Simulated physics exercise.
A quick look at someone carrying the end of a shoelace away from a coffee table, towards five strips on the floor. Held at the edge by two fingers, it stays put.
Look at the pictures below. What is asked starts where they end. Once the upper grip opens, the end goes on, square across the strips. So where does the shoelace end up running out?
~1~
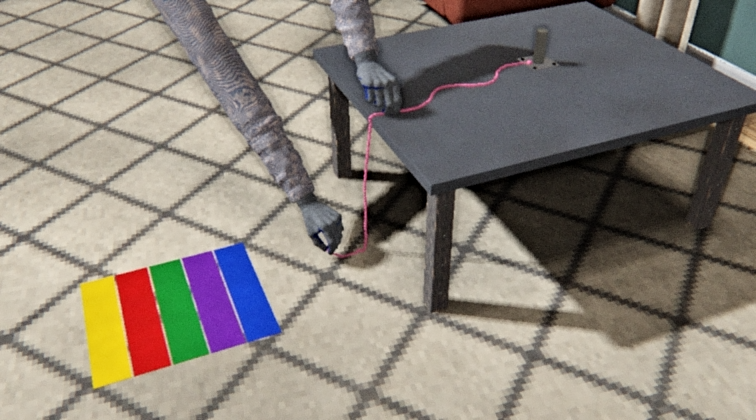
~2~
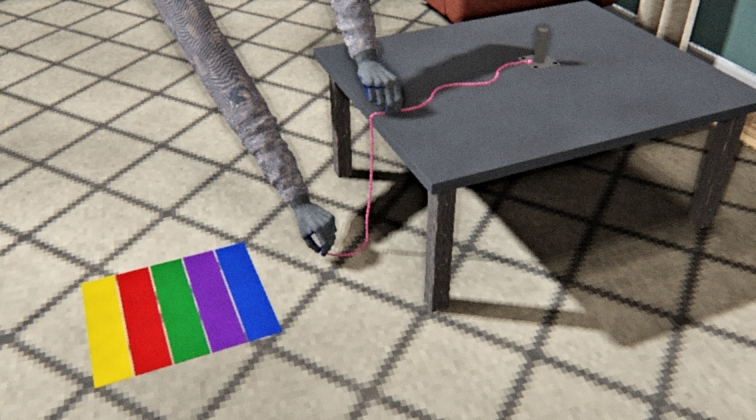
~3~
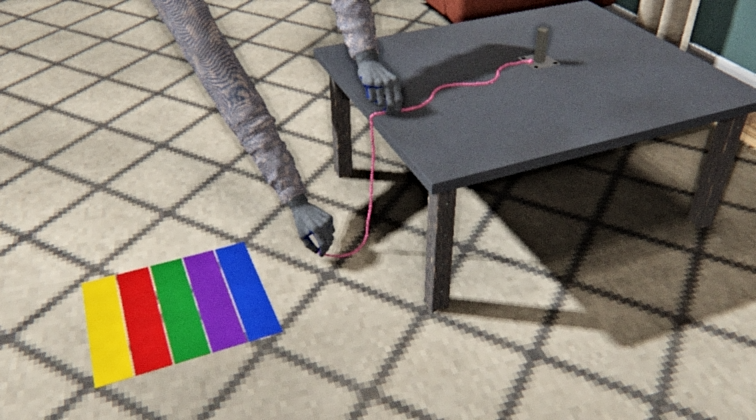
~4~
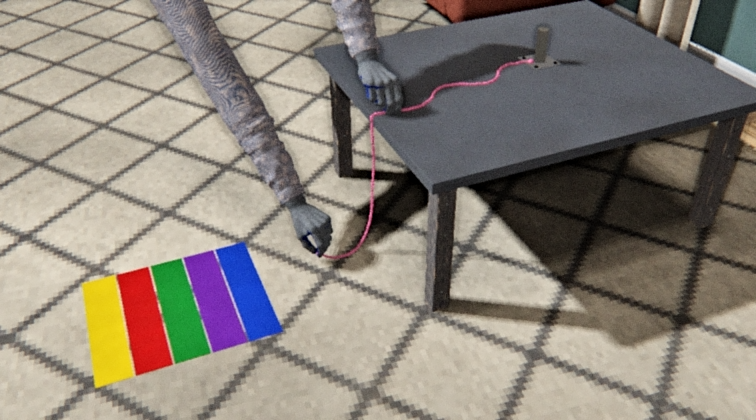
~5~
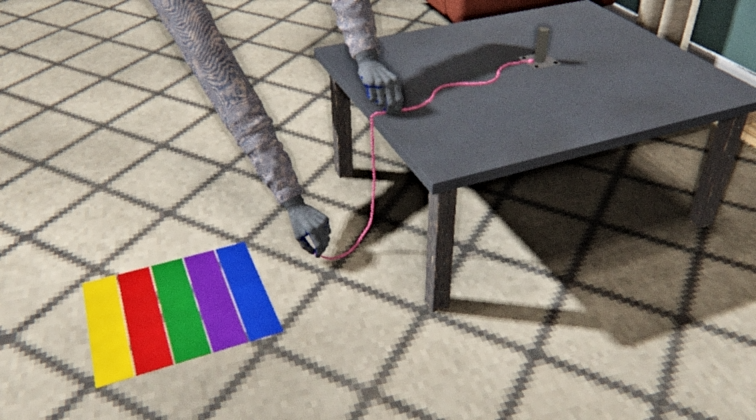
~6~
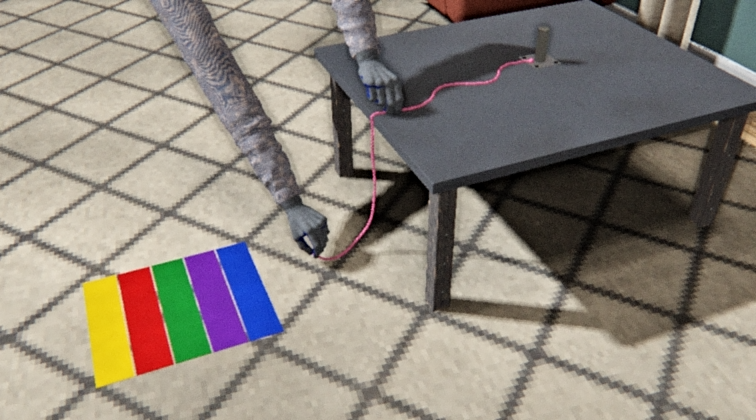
Over purple.
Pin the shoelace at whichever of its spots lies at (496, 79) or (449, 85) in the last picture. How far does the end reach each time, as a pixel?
Estimates in sequence: (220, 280) then (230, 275).
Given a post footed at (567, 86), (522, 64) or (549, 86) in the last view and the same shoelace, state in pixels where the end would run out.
Going by the last picture, roughly (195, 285), (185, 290) and (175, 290).
Soon after, end near (277, 264); short of the strips.
Then, end near (235, 275); over blue.
At full stretch, end near (209, 282); over purple. It gets as far as the purple strip.
